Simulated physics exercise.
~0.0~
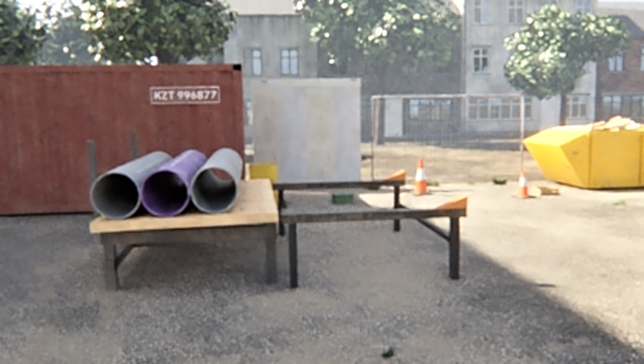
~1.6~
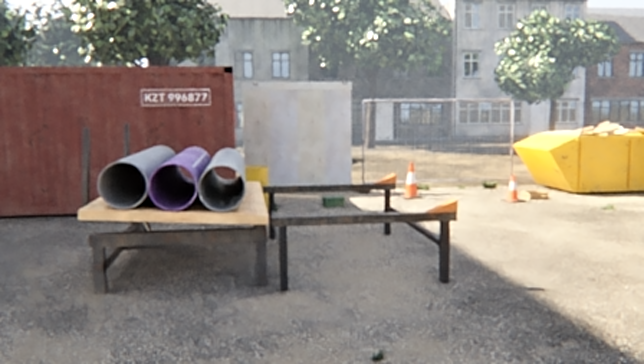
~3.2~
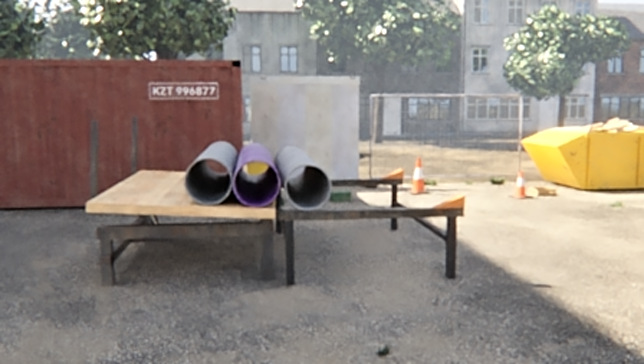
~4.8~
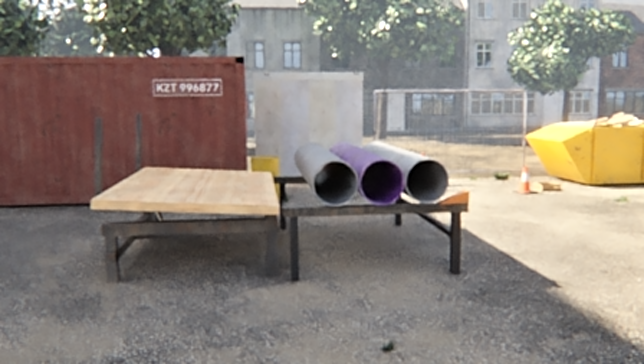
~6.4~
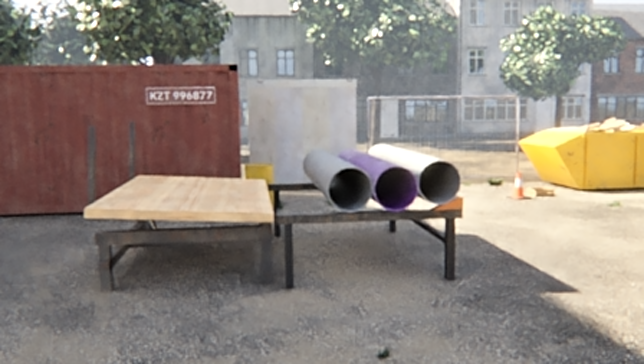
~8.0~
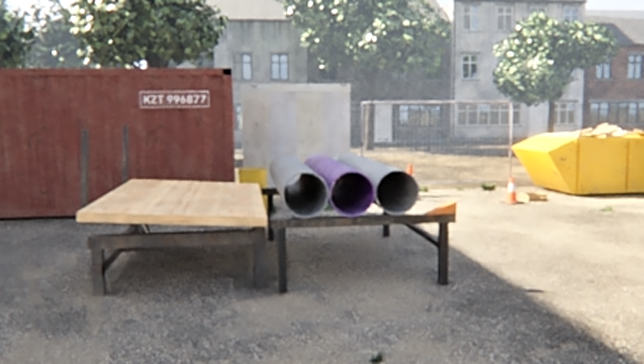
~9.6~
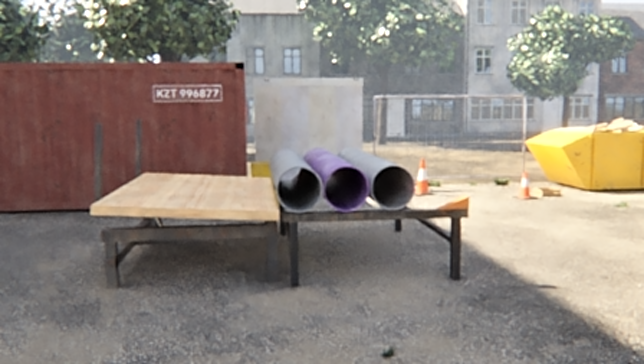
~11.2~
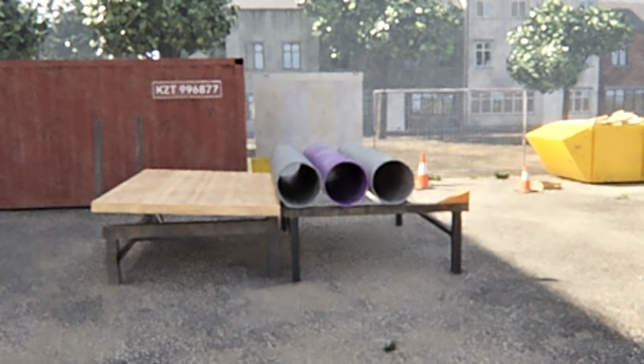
In a gravel yard beside a red shipping container, three pipes, a purple one between two grey ones, rolled right off a wooden platform onto a dark metal rack, neared its far end, then rolled back left and came to rest near the platform.
